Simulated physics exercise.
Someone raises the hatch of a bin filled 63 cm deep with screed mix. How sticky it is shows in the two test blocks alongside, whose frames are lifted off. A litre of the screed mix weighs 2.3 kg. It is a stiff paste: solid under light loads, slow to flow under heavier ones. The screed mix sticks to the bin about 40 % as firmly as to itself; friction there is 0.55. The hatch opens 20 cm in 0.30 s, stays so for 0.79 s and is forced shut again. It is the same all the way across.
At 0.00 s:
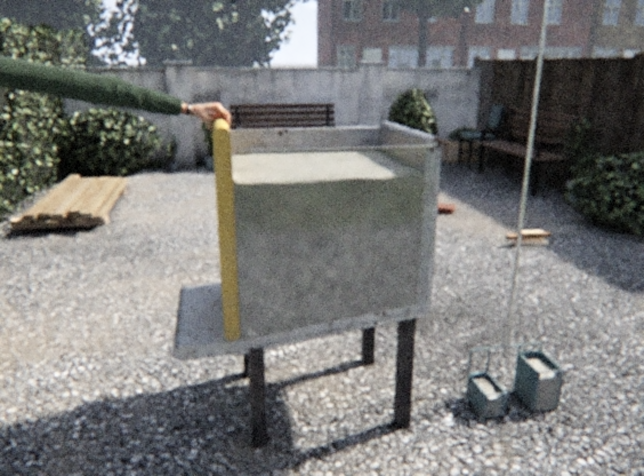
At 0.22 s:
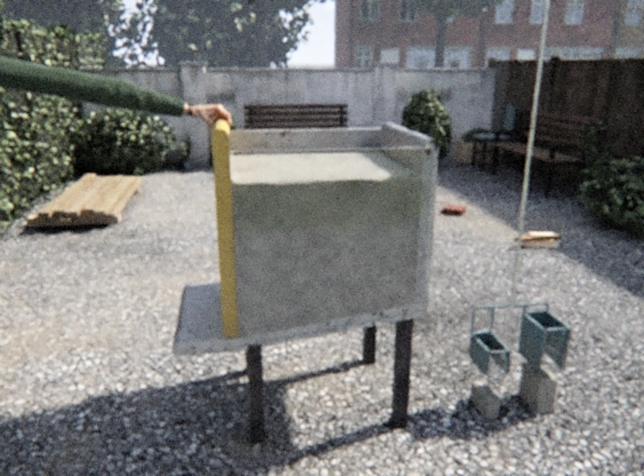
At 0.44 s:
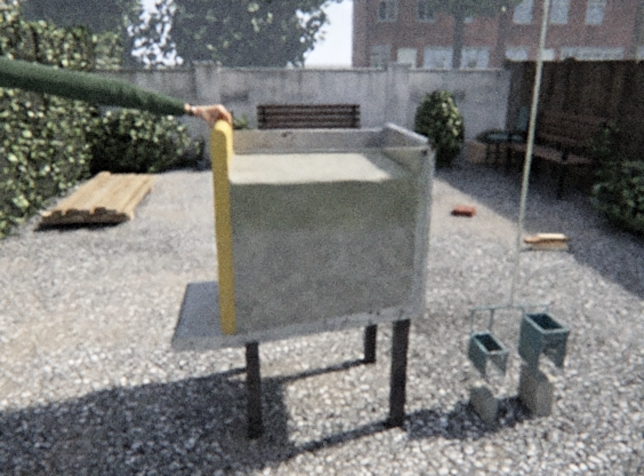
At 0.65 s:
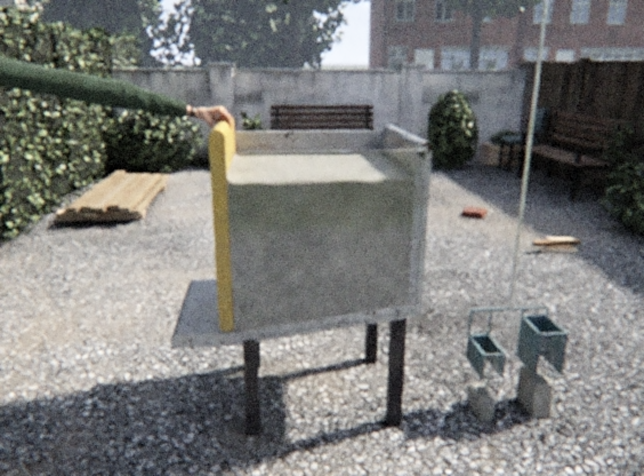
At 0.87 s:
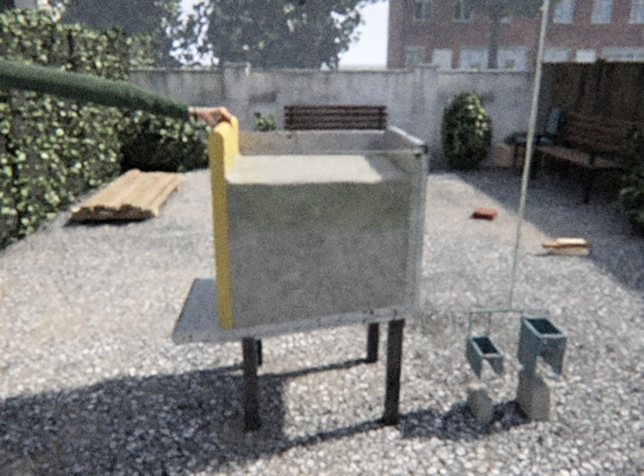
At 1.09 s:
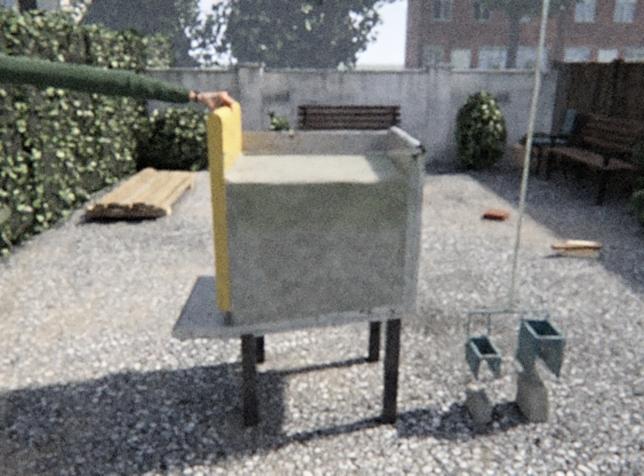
Two small molds lifted off a pair of grey blocks on the right, leaving them standing, and then a green-sleeved arm raised the yellow hatch slightly at the left side of the grey bin.
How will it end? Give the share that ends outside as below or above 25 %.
It comes out below 25 %.
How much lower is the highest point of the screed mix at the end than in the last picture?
Roughly 0 cm.
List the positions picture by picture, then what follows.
In the first frame, top of the hatch at (222, 136), not yet moved; top of the screed mix at (393, 175); blocks stand 9.8 cm, 18 cm (left to right).
In the second frame, top of the hatch at (220, 137), not yet moved; top of the screed mix at (390, 177); blocks stand 9.8 cm, 18 cm (left to right).
In the third frame, top of the hatch at (218, 137), not yet moved; top of the screed mix at (386, 177); blocks stand 9.8 cm, 18 cm (left to right).
In the fourth frame, top of the hatch at (217, 138), not yet moved; top of the screed mix at (383, 179); blocks stand 9.8 cm, 18 cm (left to right).
In the fifth frame, top of the hatch at (216, 139), not yet moved; top of the screed mix at (380, 179); blocks stand 9.8 cm, 18 cm (left to right).
In the sixth frame, top of the hatch at (214, 121), moved 6.5 cm; top of the screed mix at (231, 180); blocks stand 9.8 cm, 18 cm (left to right).
After 1.37 s, the hatch is 20 cm open and 0 % is out.
After 1.71 s, the hatch is 20 cm open and 3 % is out.
After 2.05 s, the hatch is 20 cm open and 3 % is out.
After 2.38 s, the hatch is 5.0 cm open and 7 % is out.
After 3.08 s, at the end, the hatch is shut and 7 % is out.
